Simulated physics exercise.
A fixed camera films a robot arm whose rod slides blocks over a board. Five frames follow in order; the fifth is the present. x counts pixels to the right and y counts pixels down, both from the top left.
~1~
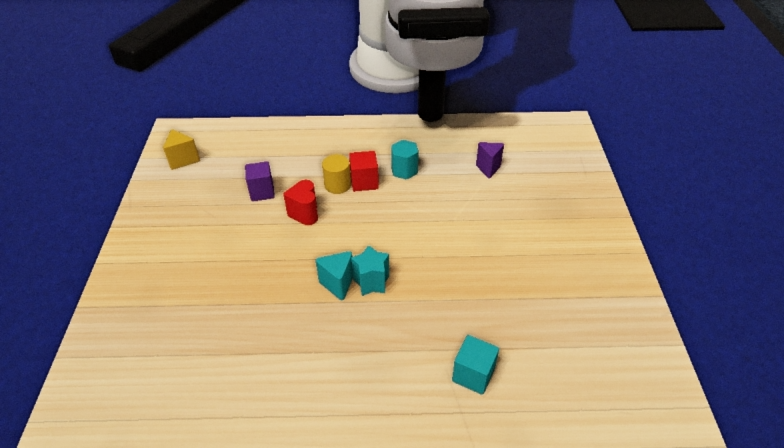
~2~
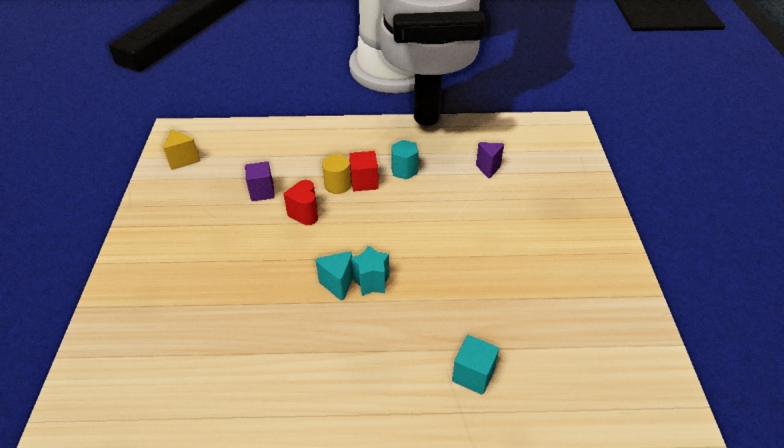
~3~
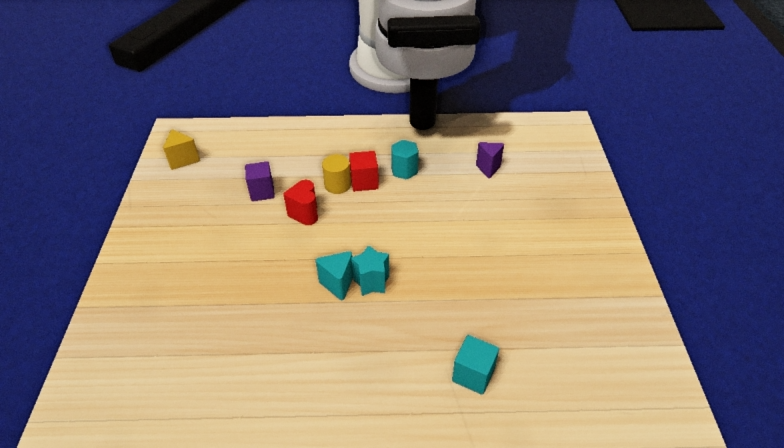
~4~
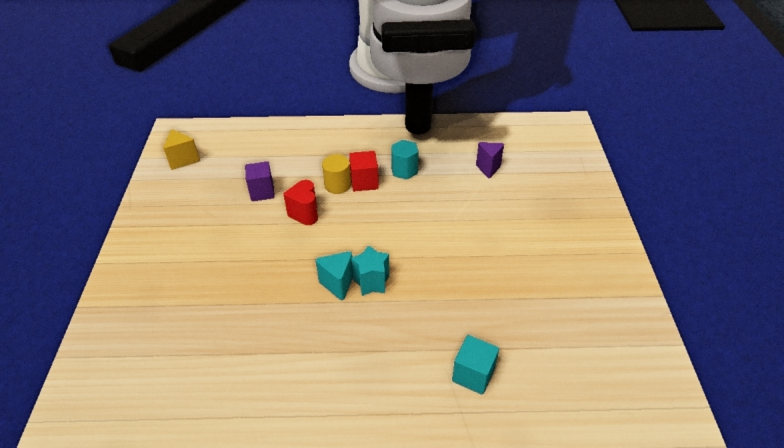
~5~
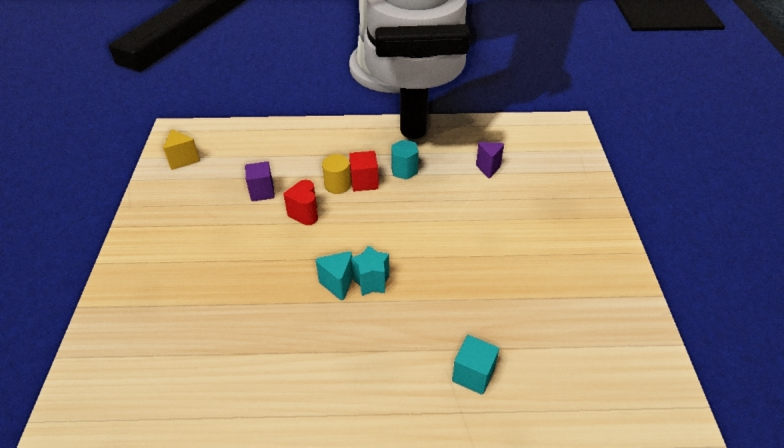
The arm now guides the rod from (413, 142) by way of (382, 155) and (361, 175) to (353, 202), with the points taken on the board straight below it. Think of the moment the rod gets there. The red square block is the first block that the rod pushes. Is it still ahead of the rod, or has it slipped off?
The rod pushes it to the end.
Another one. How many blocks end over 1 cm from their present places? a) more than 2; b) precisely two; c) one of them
The one that fits is b, precisely two.
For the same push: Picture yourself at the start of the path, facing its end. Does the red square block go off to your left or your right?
The answer is left: Facing from the path's start to its end, that's where the red square block shifts.
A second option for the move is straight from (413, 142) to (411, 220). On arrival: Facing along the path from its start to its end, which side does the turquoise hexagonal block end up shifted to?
It's going to go right.
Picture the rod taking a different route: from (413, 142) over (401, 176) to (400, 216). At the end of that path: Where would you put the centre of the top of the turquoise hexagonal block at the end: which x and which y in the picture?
I'd expect the centre of its top face to be at (406, 214).
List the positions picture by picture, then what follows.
In the first frame, tip of the rod (430, 115), middles of tops, yellow cylinder (336, 163), red square block (363, 160), turquoise hexagonal block (405, 148).
In the second frame, rod (427, 119), nothing pushed.
In the third frame, rod (422, 123), nothing pushed.
In the fourth frame, rod (418, 128), nothing pushed.
In the fifth frame, rod (414, 132), yellow cylinder (336, 163), red square block (363, 160), turquoise hexagonal block (405, 148).
On the path given first. One third of the way, rod (382, 145); nothing pushed yet.
Two thirds of the way, rod (360, 166); yellow cylinder (331, 165); red square block (359, 172).
At the end, rod (352, 193); yellow cylinder (324, 170); red square block (354, 200); turquoise hexagonal block unmoved.
